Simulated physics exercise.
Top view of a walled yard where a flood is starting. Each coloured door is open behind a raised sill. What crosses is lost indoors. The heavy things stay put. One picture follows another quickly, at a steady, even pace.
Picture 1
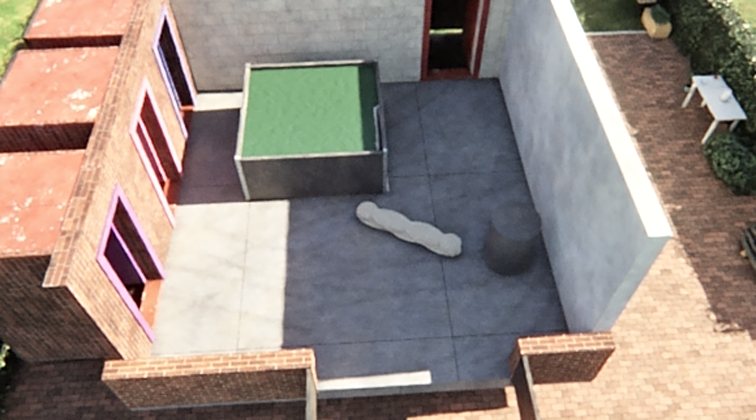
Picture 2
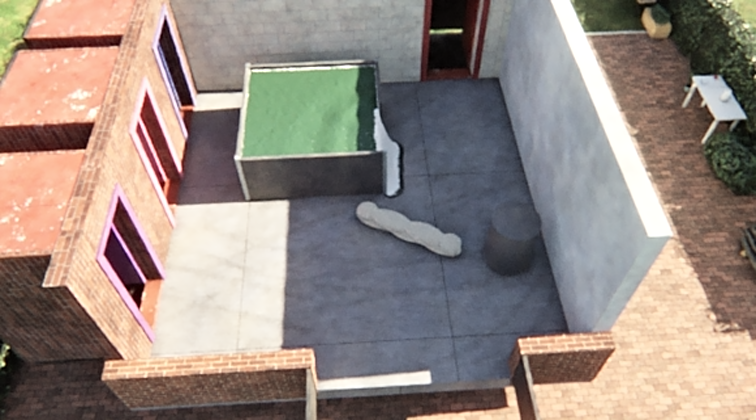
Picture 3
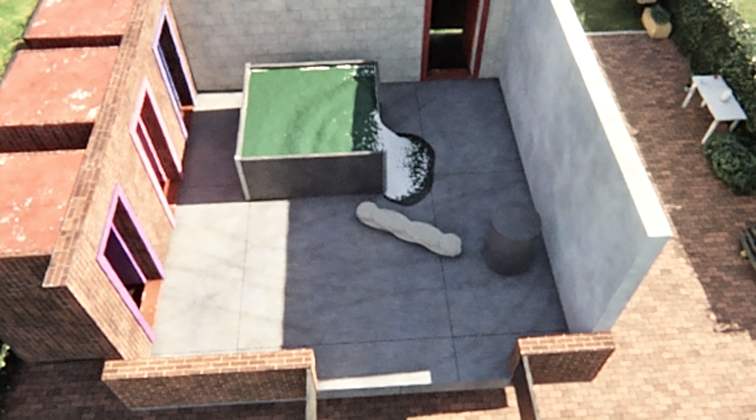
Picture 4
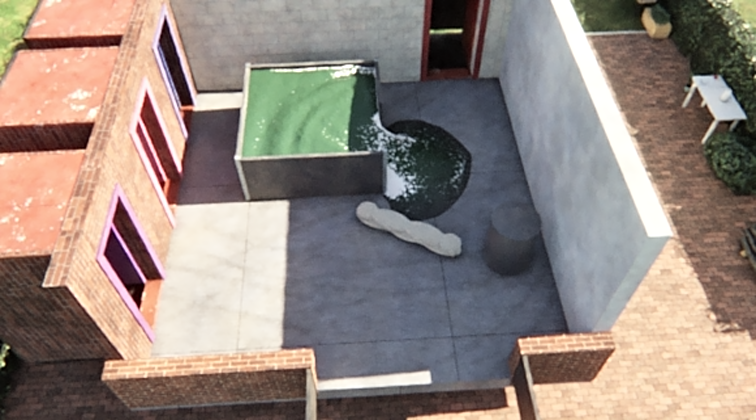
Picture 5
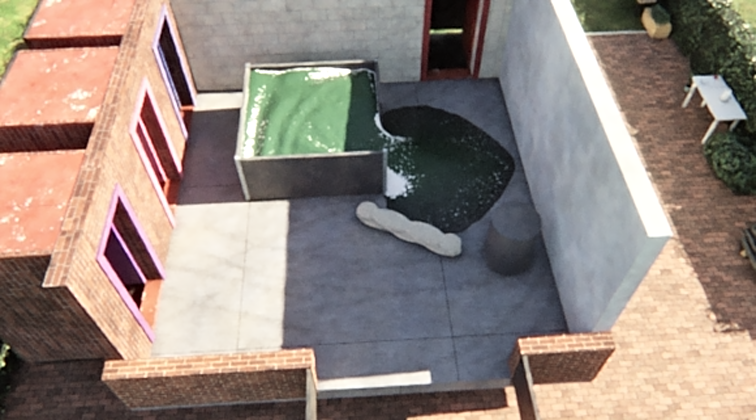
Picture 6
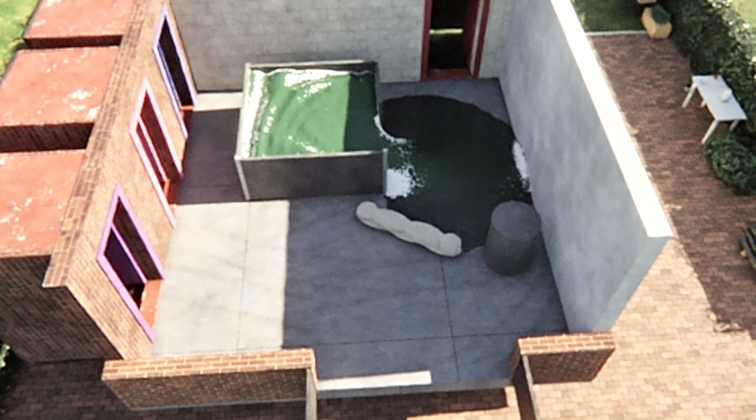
In a walled yard, green water pours from a tank and spreads across the floor rightward.
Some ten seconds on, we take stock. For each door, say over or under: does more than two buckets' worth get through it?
Purple door: Over, pink door: Under, blue door: Over, red door: Over.
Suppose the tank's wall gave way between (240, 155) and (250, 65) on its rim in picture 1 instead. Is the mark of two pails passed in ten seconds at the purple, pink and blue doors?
I'd expect the purple one breaks the limit, the pink one breaks the limit and the blue one breaks the limit.
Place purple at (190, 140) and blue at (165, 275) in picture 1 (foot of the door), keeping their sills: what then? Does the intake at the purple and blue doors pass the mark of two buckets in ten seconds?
I reckon the purple door breaks the limit, and the blue door breaks the limit.
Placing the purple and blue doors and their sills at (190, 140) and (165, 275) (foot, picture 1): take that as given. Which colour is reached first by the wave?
I'd go with the red door.
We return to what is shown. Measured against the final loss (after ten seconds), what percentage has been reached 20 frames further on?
Estimate: Some 15 %.
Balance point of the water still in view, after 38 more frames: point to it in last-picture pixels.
Close to (386, 170).
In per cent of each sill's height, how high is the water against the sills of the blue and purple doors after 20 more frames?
Some 0 percent, then some 0 percent.
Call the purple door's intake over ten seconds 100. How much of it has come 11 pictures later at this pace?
That comes out to 0 per cent by my count.
A moment on, water covers 30 % of the floor; the purple door not reached, the pink door not reached, the blue door not reached, the red door wet at the sill, nothing in.
Next, water covers 40 % of the floor; the purple door not reached, the pink door not reached, the blue door not reached, the red door under two buckets in.
Then, water covers 50 % of the floor; the purple door not reached, the pink door not reached, the blue door not reached, the red door far over two buckets in.
Later, water covers 80 % of the floor; the purple door wet at the sill, nothing in, the pink door wet at the sill, nothing in, the blue door over two buckets in, the red door far over two buckets in.
In the end, water covers 95 % of the floor; the purple door over two buckets in, the pink door wet at the sill, nothing in, the blue door far over two buckets in, the red door far over two buckets in.
